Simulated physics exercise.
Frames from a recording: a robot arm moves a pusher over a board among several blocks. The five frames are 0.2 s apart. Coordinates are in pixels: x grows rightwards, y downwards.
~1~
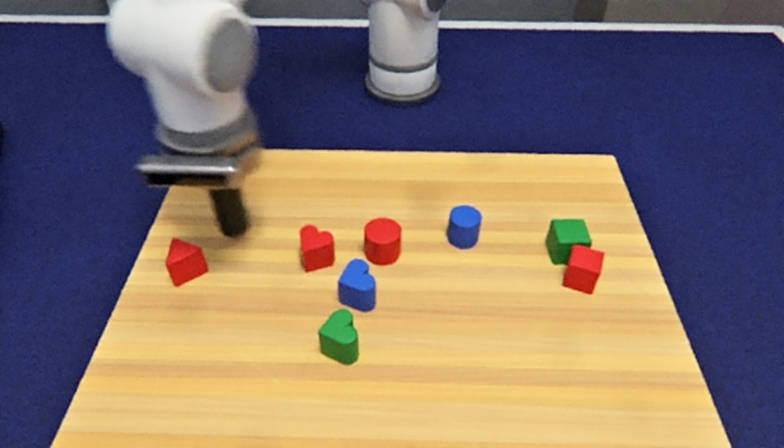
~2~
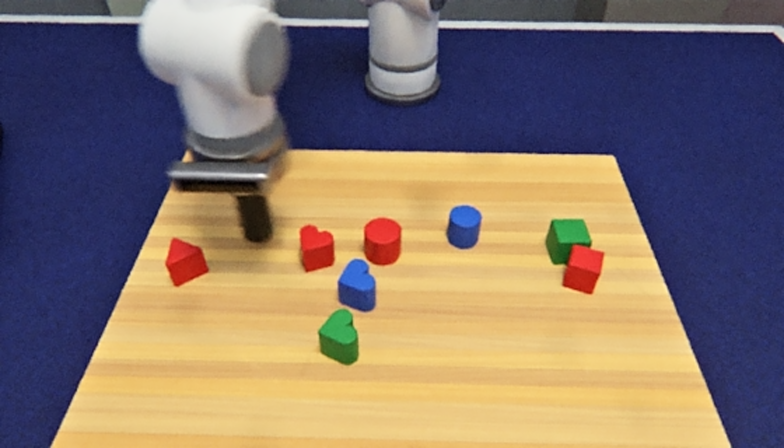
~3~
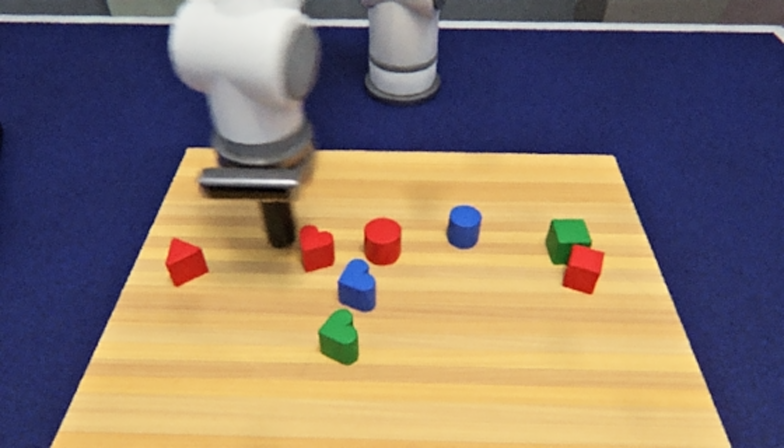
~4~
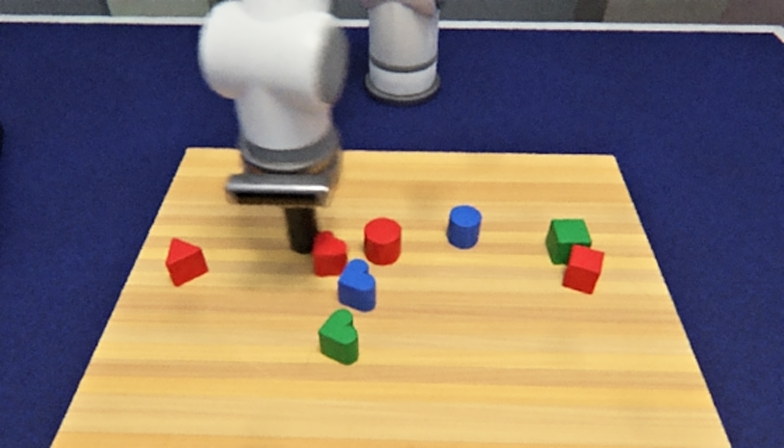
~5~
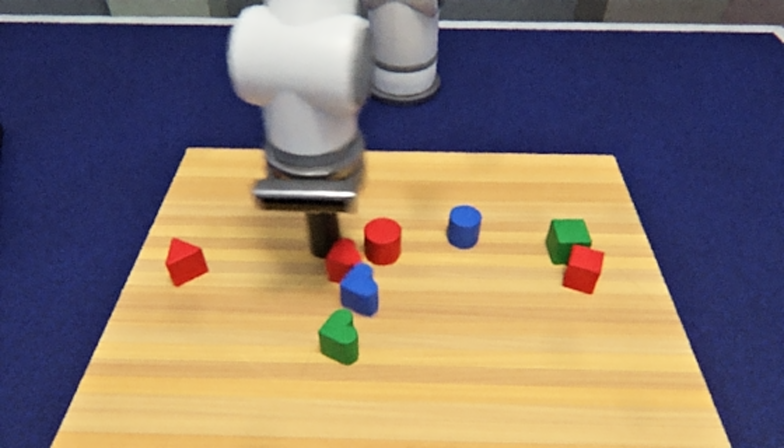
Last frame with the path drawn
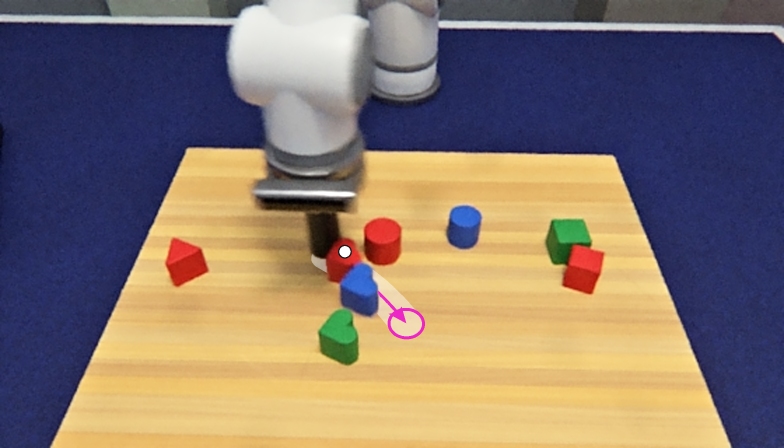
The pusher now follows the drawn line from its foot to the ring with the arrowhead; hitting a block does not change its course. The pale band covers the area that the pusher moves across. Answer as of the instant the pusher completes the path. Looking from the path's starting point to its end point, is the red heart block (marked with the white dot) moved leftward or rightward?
The shift goes left.
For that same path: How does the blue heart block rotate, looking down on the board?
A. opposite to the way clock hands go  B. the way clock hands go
The answer is B.
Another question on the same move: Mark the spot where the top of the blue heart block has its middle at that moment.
The top centre is at (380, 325).
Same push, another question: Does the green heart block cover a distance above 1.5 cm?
Going by the path, no.
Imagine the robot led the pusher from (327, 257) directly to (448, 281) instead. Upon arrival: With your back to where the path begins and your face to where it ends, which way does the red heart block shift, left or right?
Seen from start to end, it moves right.
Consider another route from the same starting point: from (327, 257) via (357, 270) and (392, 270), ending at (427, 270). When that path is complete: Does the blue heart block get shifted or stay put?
By the end it has moved.
The drawn path runs from (327, 257) through (356, 275) and (382, 297) to (406, 323); the dot is on the red heart block.
The first path, step by step. One third of the way, pusher (356, 266); red heart block (378, 270); blue heart block (374, 296), turned 65° clockwise.
Two thirds of the way, pusher (382, 288); red heart block (409, 289), turned 15° clockwise; blue heart block (378, 304), turned 100° clockwise.
At the end, pusher (407, 315); green heart block not moved; red heart block (440, 310), turned 15° anticlockwise; blue heart block (380, 325), turned 155° clockwise; red round block not moved.
